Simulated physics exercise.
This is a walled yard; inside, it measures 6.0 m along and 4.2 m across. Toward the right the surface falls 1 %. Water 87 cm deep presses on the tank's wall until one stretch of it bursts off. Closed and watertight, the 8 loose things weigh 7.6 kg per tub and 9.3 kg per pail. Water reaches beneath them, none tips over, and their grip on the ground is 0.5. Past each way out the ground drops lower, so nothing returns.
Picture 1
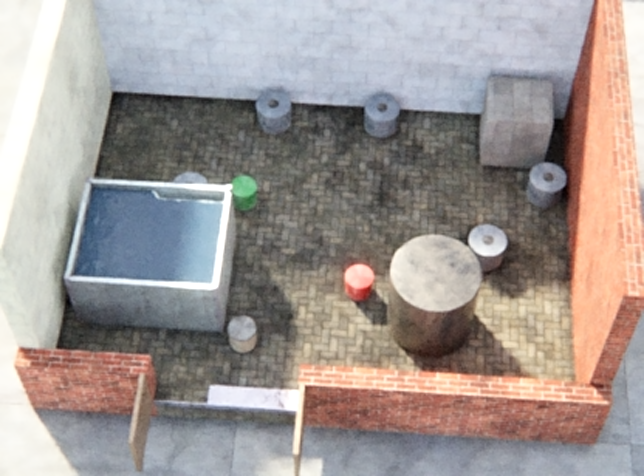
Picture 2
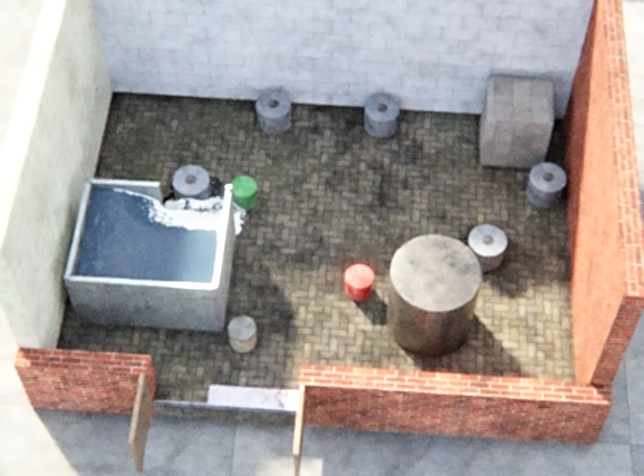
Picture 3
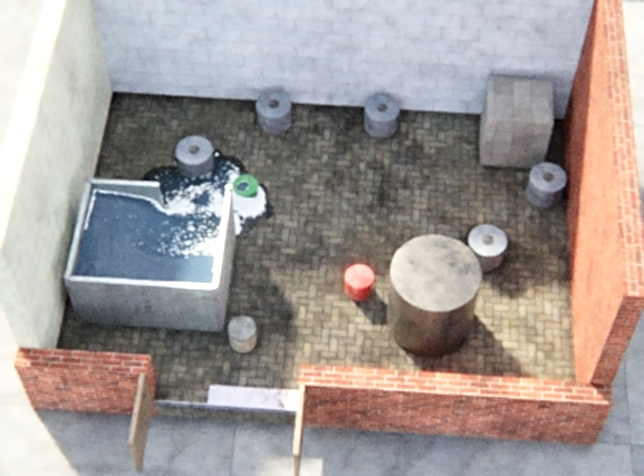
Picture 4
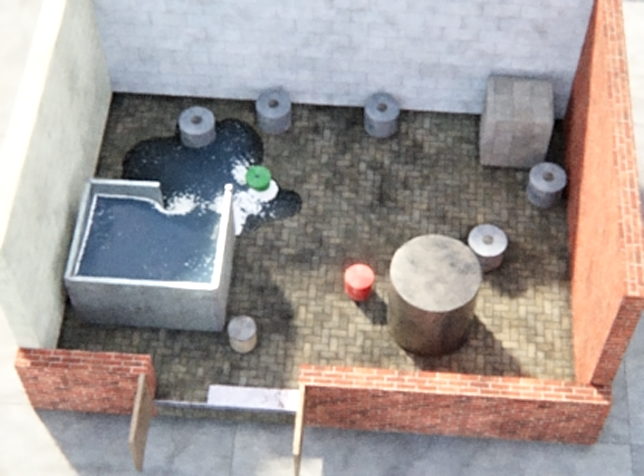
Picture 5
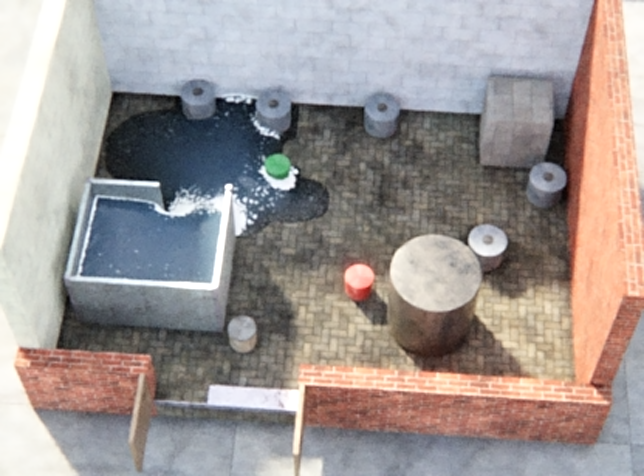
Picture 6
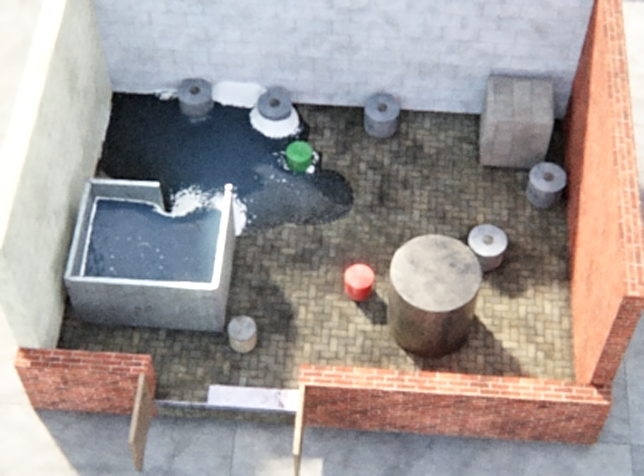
Water pouring from a gap in a concrete tank, spreading across a walled brick yard, shifting a grey cylinder and green pail.
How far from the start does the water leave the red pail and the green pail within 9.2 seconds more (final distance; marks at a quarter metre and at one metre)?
First the red pail: It is hardly displaced; then the green pail: It is displaced a long way.
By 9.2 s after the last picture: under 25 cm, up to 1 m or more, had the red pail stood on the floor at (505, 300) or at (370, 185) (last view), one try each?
At the first spot it winds up far off; at the second it keeps its position.
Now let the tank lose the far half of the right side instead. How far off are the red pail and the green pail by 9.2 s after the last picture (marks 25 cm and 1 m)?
In that situation the red pail drifts a long way, while the green pail stays about where it was.
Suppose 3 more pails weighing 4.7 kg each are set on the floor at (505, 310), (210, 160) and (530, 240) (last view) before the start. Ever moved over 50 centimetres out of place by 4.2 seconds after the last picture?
Lab note - in order: Above threshold / above threshold / above threshold.
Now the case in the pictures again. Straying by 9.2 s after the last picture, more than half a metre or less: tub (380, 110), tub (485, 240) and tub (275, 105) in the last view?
In sequence - crossed the line; crossed the line; crossed the line.
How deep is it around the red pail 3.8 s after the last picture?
About 3 cm.
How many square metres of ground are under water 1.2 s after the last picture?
Wet area: Approx. 12.0 m2.
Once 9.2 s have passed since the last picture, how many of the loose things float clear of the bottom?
Of them, 4.
Then, 1.2 s after the last picture the red pail is near (359, 277), 0.0 m from its start, aground; the green pail is near (435, 129), 2.6 m from its start, aground; 0 of 8 are out; 3 afloat.
Then, 3.8 s after the last picture the red pail is near (359, 277), 0.0 m from its start, aground; the green pail is near (462, 236), 2.8 m from its start, aground; 0 of 8 are out; 5 afloat.
Then, 6.2 s after the last picture the red pail is near (359, 277), 0.0 m from its start, aground; the green pail is near (479, 263), 3.0 m from its start, aground; 0 of 8 are out; 5 afloat.
Then, 9.2 s after the last picture the red pail is near (359, 277), 0.0 m from its start, aground; the green pail is near (480, 281), 3.1 m from its start, aground; 1 of 8 are out; 4 afloat.
